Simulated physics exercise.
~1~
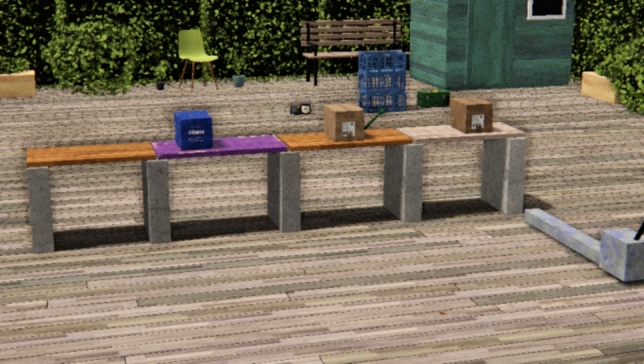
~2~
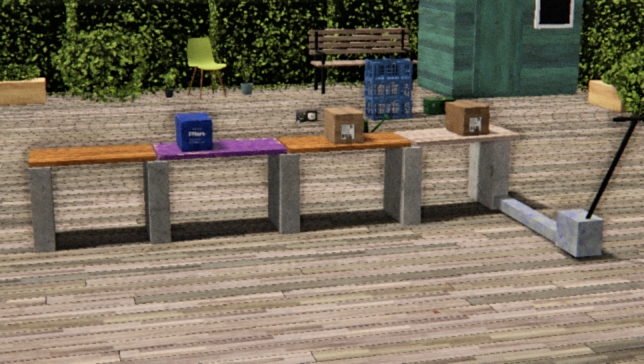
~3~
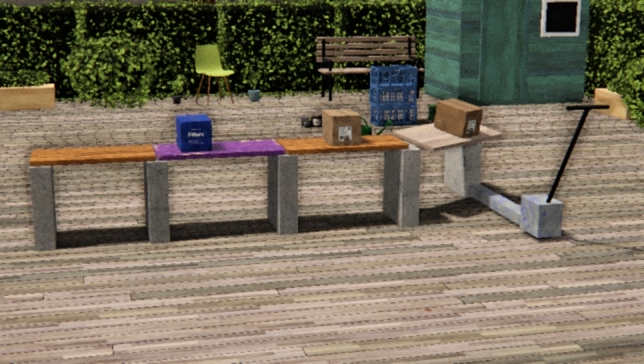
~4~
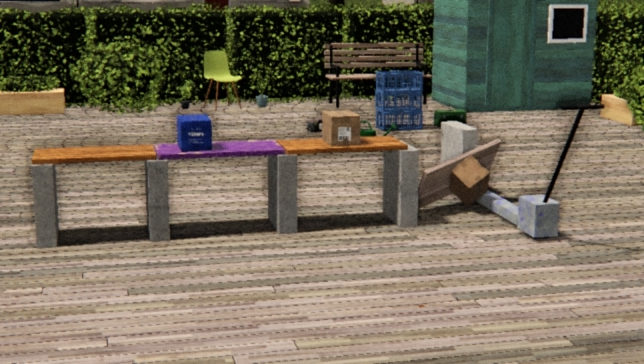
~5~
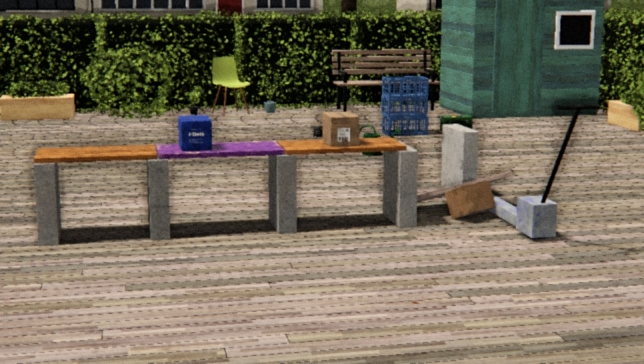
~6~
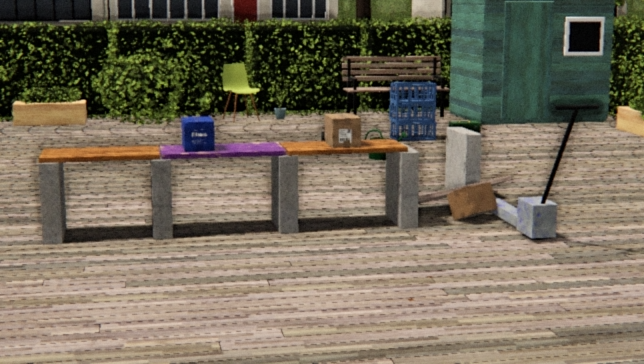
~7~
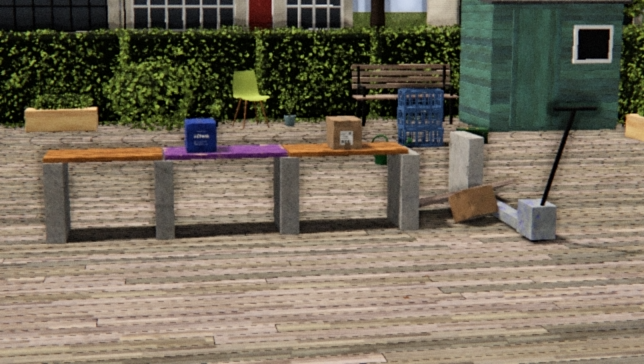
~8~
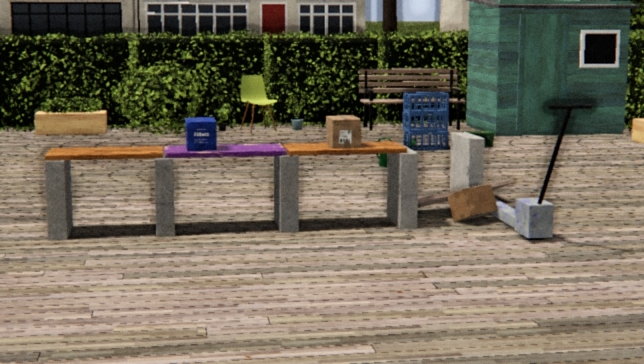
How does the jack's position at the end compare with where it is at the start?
At the start the jack is at the lower right, partly out of view at the edge. By the end it has moved left and farther back, and it sits still beside the fallen board and carton at the right end of the row.
